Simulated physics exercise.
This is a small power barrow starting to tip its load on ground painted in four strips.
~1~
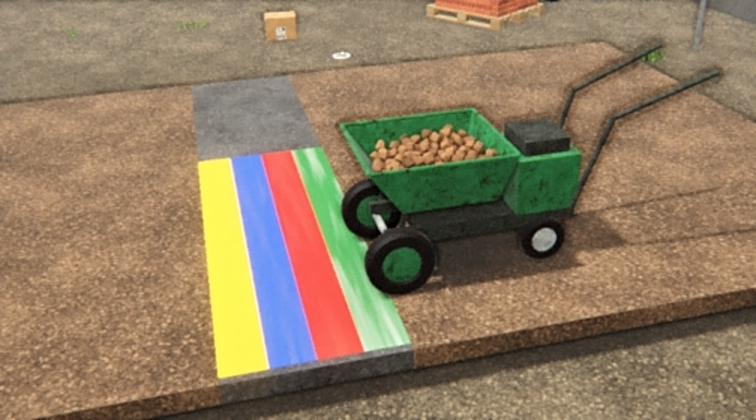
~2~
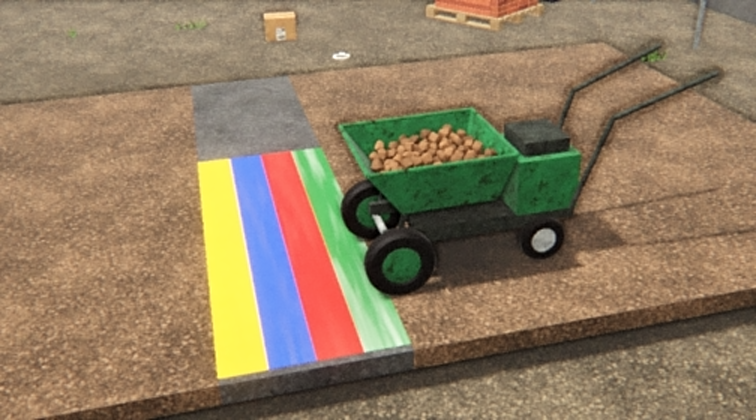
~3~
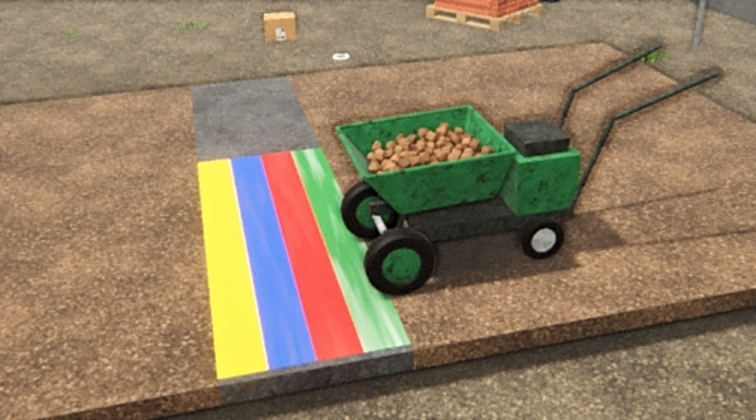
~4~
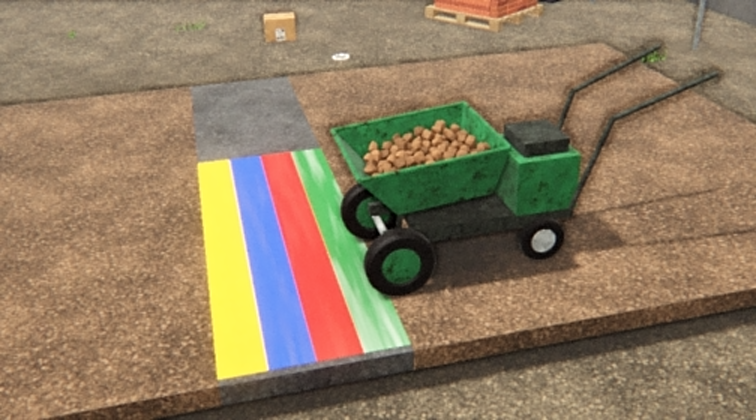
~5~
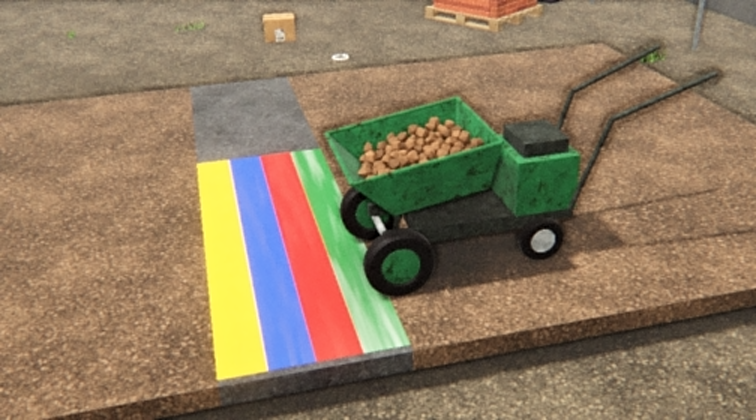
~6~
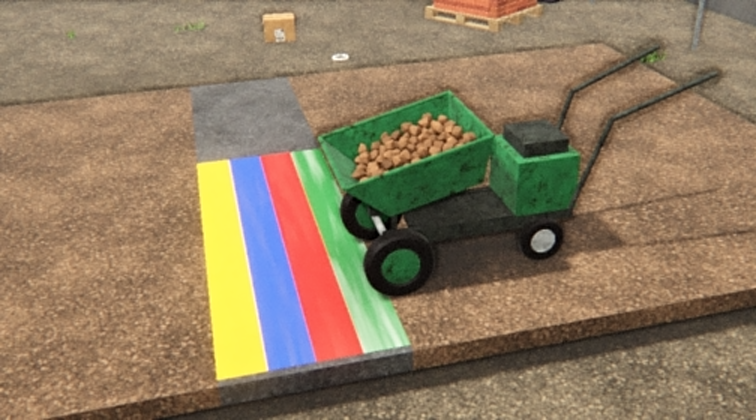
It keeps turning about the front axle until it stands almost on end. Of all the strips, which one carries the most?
I would say the blue one.
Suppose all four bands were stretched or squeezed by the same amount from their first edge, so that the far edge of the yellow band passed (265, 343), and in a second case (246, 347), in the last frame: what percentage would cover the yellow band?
Near 40 in a hundred and near 40 in a hundred.
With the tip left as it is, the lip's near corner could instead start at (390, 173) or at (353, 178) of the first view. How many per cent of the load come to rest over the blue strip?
Close to 40 in a hundred, and close to 30 in a hundred.
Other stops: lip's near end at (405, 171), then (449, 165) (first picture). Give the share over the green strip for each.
Roughly 0 and 40 percent respectively.
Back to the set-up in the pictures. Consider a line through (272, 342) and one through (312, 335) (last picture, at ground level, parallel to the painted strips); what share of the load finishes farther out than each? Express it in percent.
Near 50 % and near 90 %, in that order.
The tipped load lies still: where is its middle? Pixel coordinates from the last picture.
Close to (255, 281) in the last picture.
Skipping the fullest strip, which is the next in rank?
It is the yellow strip.
Soon after the last picture, skip tipped well over; all in the skip.
A little later, skip tipped steeply; nearly all in the skip; a small part over the blue strip; a stray few over the yellow strip.
Later still, skip tipped right over; about a quarter in the skip; about a third over the blue strip; about a third over the yellow strip; a small part off the paint.
By the end, skip tipped right over; a small part in the skip; none over the green strip; a small part over the red strip; about half over the blue strip; about a third over the yellow strip; a small part off the paint.
